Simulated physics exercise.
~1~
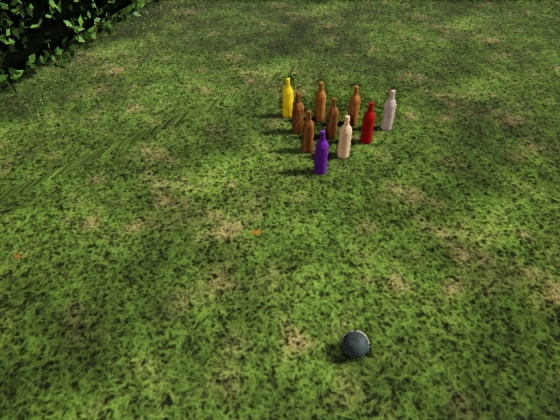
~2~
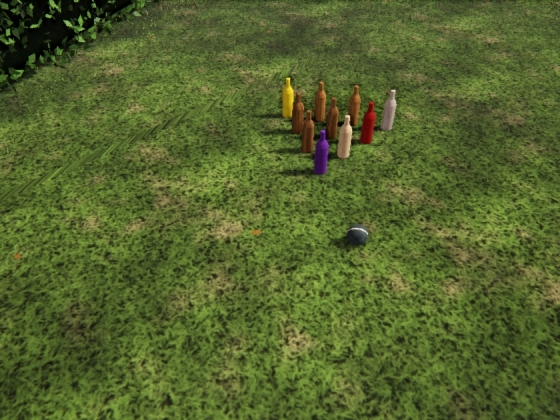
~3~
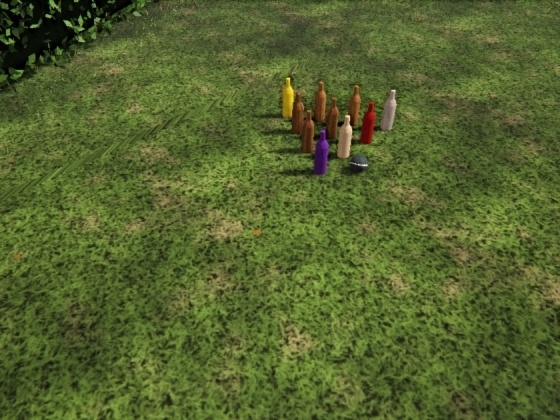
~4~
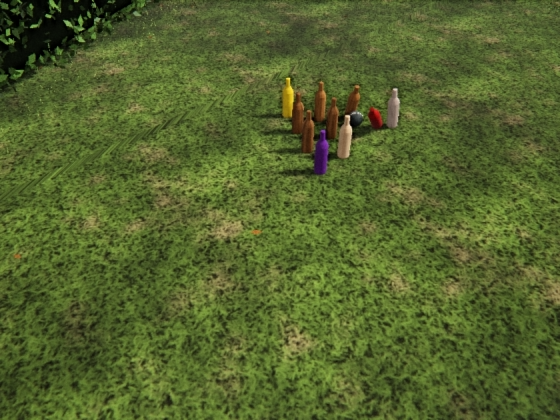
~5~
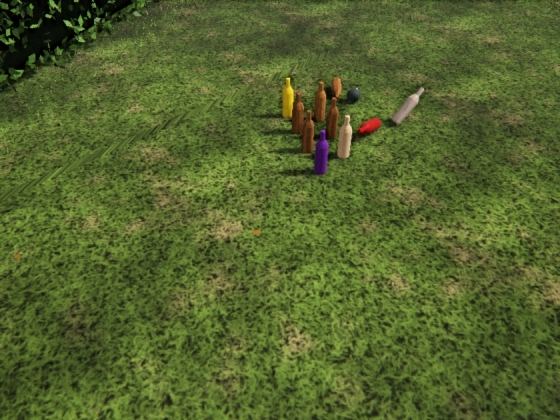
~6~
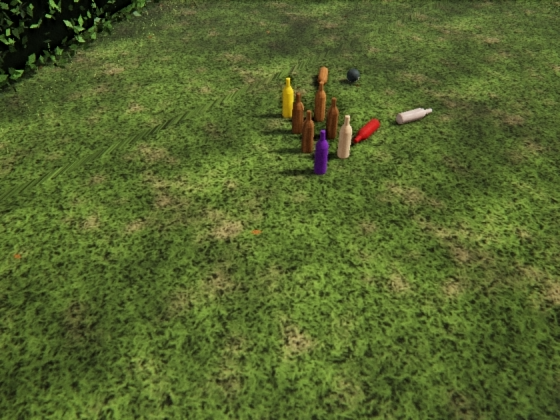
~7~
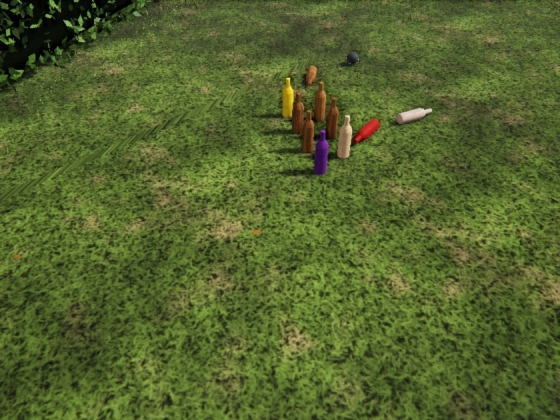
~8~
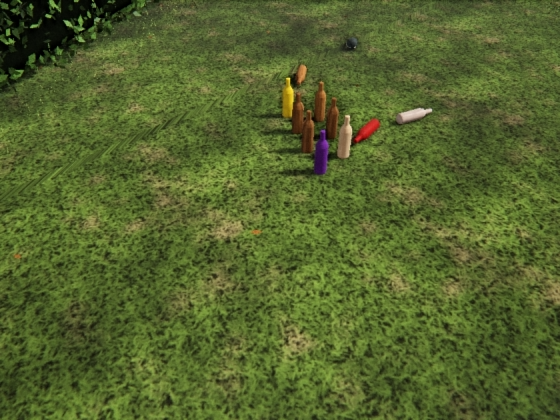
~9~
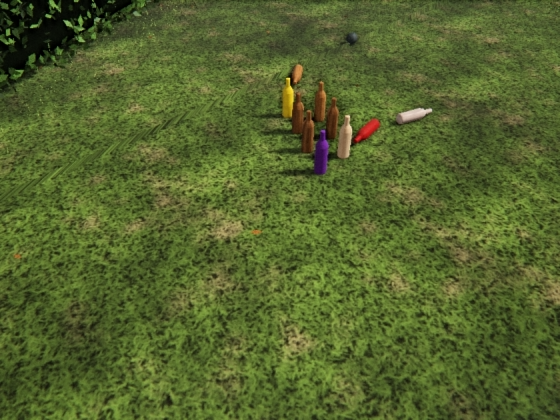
The clip opens on a sunlit lawn where bottle-shaped skittles, among them a purple, a yellow and a red one, stand in a wedge as a dark ball rolls up toward them. The ball passes to the right of the purple skittle and strikes the red one, which tips over. Moving on through the back of the group, it leaves the pale skittle at the far right and a brown one at the rear toppling too. The brown one slides left behind the others while the ball rolls away and slows. Three skittles end up lying on the grass, with the rest still upright.
